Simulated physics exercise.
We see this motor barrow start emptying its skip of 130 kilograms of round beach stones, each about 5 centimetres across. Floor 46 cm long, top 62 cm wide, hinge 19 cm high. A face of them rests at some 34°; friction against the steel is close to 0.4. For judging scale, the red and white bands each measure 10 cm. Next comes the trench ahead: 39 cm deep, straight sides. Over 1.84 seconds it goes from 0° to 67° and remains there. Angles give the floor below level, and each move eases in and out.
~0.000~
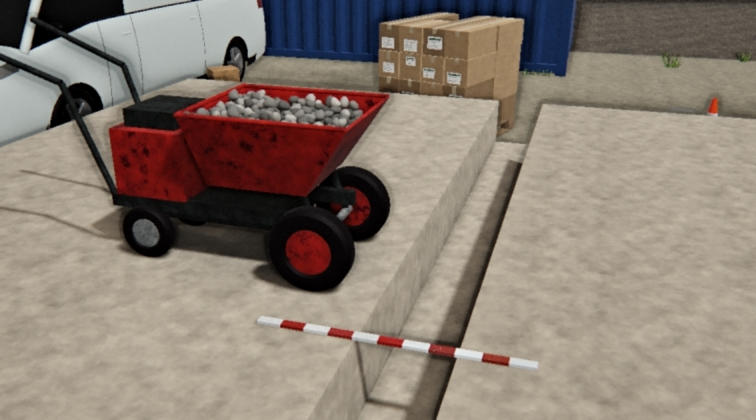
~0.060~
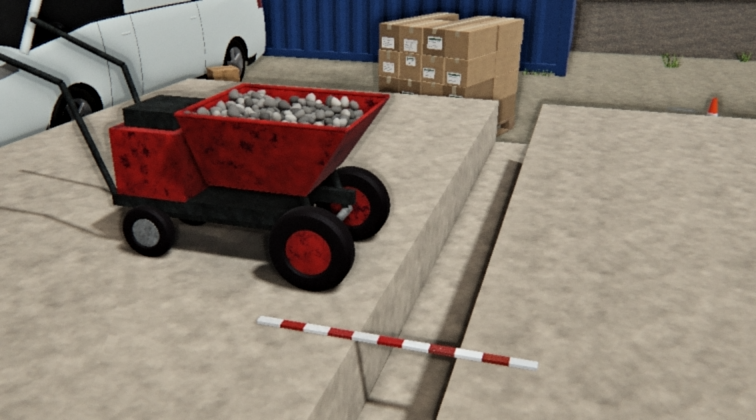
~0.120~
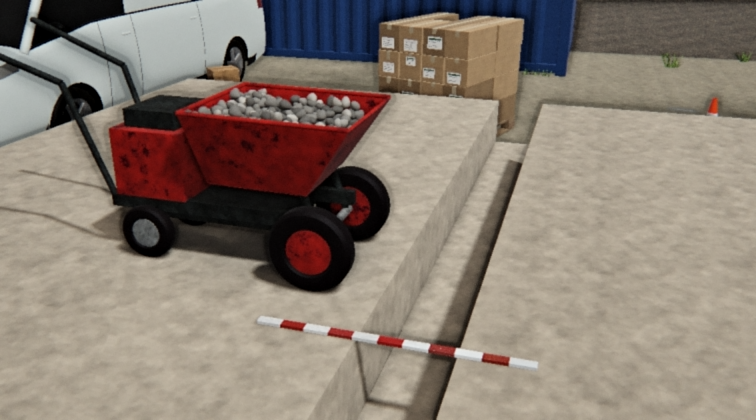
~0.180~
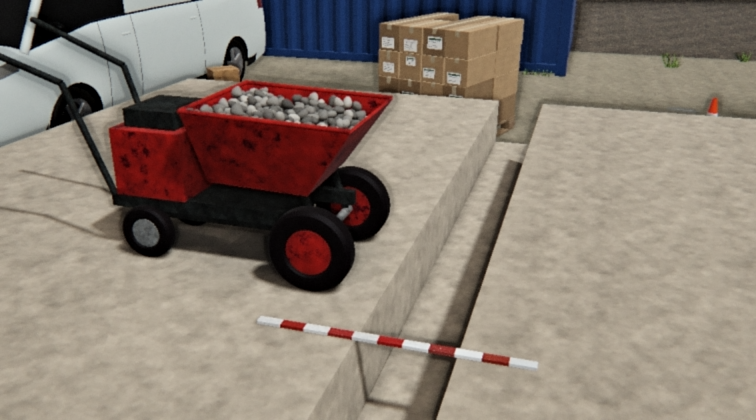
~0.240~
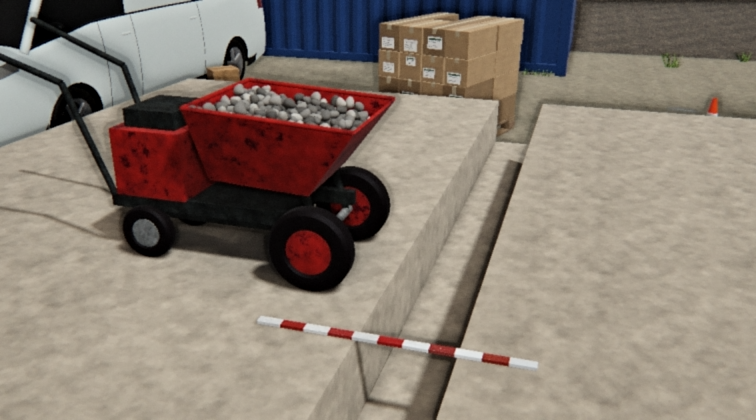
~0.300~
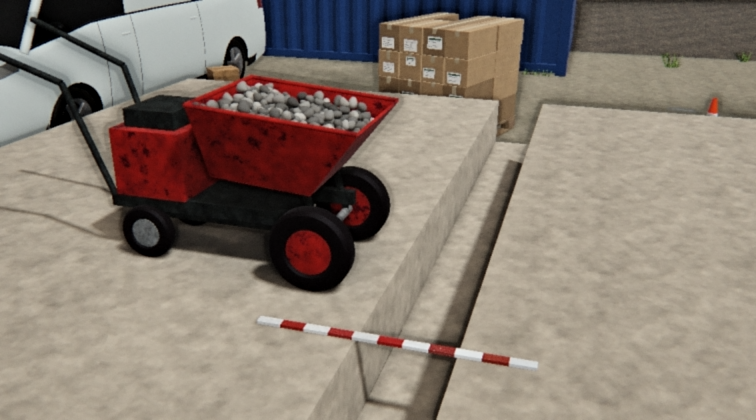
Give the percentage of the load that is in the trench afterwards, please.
Near 55 per cent of the load.
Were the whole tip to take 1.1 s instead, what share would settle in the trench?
Then some 45 per cent would.
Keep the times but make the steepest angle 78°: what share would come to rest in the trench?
Roughly 45 per cent would end in the trench.
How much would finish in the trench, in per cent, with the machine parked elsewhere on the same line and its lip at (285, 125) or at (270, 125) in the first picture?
First place roughly 100%, second roughly 100%.
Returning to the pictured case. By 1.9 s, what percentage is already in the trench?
Approx. 10 % of the load.
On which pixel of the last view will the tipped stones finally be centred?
At about pixel (474, 328) in the last view.
After 1.4 s the floor is at 57°; 99 % in the skip, 1 % in the trench; the foremost stones are at (465, 234).
After 1.9 s the floor is at 67°; 57 % in the skip, 12 % in the trench, 30 % past the trench; the foremost stones are at (598, 297).
After 2.3 s the floor is at 67°; 35 % in the skip, 19 % in the trench, 46 % past the trench; the foremost stones are at (671, 330).
After 4.2 s the floor is at 67°; 0 % in the skip, 55 % in the trench, 45 % past the trench; the foremost stones are at (707, 336).
